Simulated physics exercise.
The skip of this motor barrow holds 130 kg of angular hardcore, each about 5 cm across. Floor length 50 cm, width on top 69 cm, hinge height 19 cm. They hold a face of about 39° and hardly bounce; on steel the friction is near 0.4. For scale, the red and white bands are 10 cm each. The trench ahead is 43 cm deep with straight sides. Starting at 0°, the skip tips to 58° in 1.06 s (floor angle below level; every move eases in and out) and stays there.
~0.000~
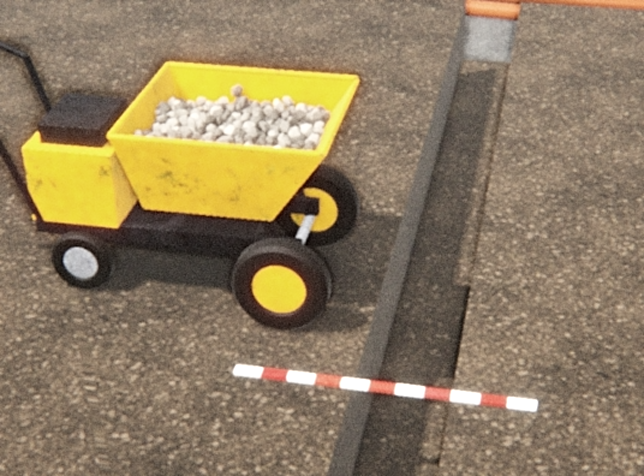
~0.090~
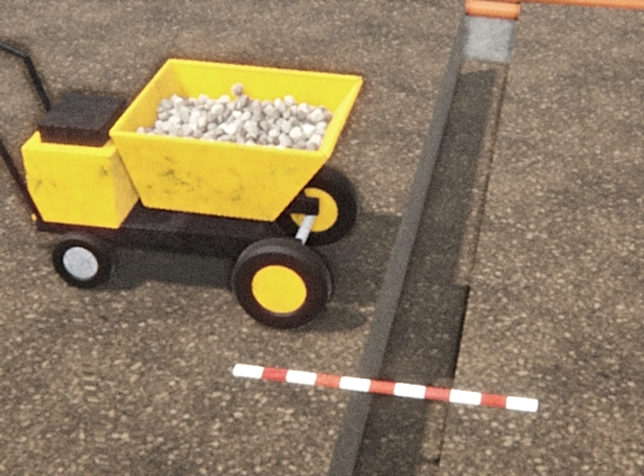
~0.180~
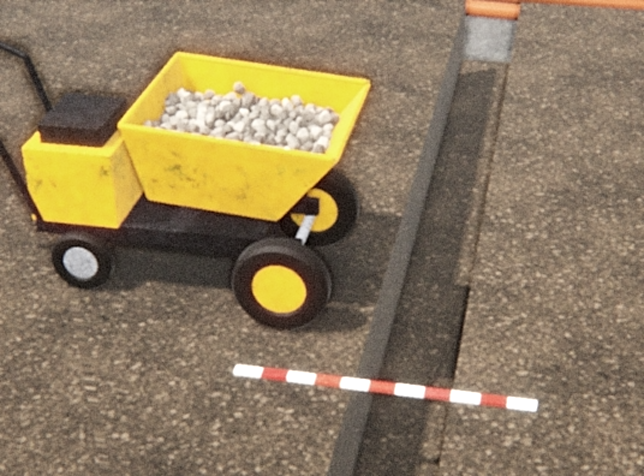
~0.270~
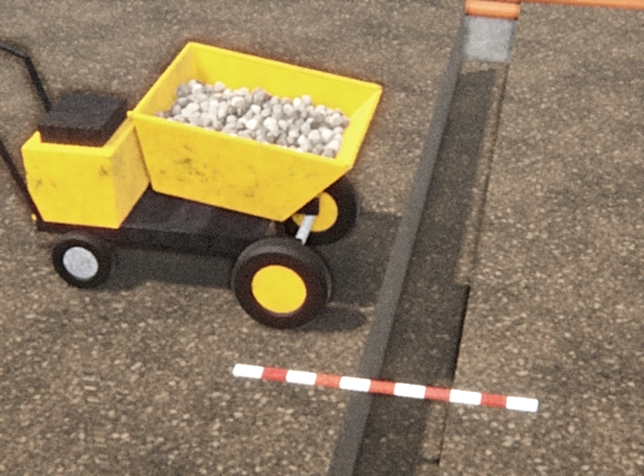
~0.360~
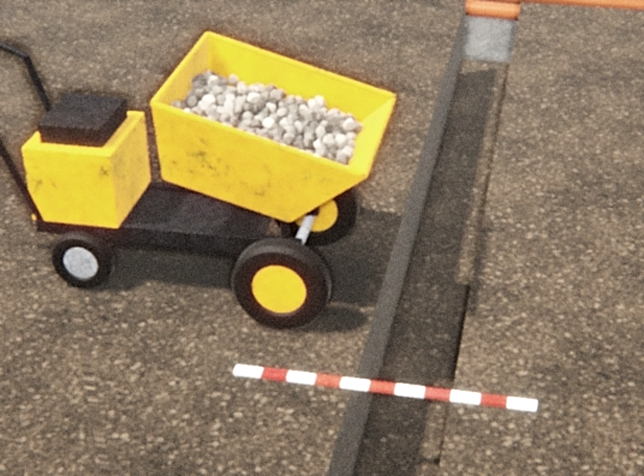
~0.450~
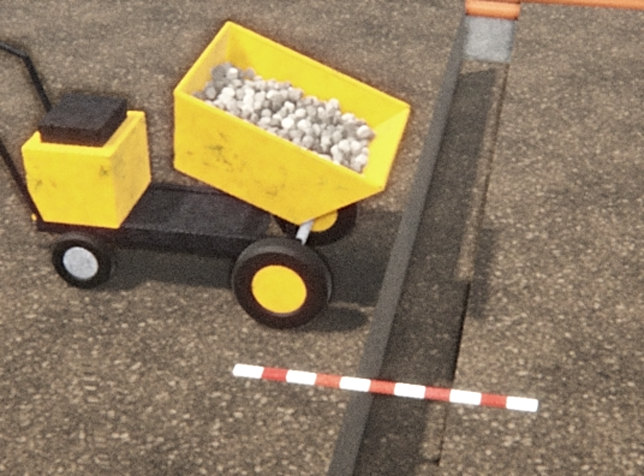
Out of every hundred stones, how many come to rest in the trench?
Close to 5 in a hundred.
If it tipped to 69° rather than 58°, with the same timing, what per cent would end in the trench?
In that case some 25 per cent.
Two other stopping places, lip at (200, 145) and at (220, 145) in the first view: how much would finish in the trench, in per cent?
Near 10 per cent from the first place, 15 from the second.
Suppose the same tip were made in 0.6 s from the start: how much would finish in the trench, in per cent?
It would be near 5 per cent.
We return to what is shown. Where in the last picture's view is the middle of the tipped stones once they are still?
Around (491, 307).
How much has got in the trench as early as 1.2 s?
Some 0 per cent.
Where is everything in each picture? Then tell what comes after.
In the first picture, lip at (324, 155), floor tilted 0°, highest stones at (249, 112).
In the second picture, lip at (327, 156), floor tilted 1°, highest stones at (251, 111); the stones move at 0.2 m/s on average.
In the third picture, lip at (336, 160), floor tilted 4°, highest stones at (231, 104); the stones move at 0.4 m/s on average.
In the fourth picture, lip at (349, 167), floor tilted 9°, highest stones at (215, 94); the stones move at 0.6 m/s on average.
In the fifth picture, the skip is at 16°, its lip at (365, 176); the top of the load is at (204, 88); the stones move at 0.7 m/s on average.
In the sixth picture, lip at (382, 188), floor tilted 22°, highest stones at (223, 78); the stones move at 0.7 m/s on average.
After 0.8 s the floor is at 49°; 100 % in the skip; the foremost stones are at (408, 210).
After 1.2 s the floor is at 58°; 98 % in the skip, 2 % in the trench, 1 % past the trench; the foremost stones are at (484, 268).
After 1.5 s the floor is at 58°; 89 % in the skip, 3 % in the trench, 8 % past the trench; the foremost stones are at (556, 316).
After 3.5 s the floor is at 58°; 84 % in the skip, 5 % in the trench, 11 % past the trench; the foremost stones are at (585, 317).
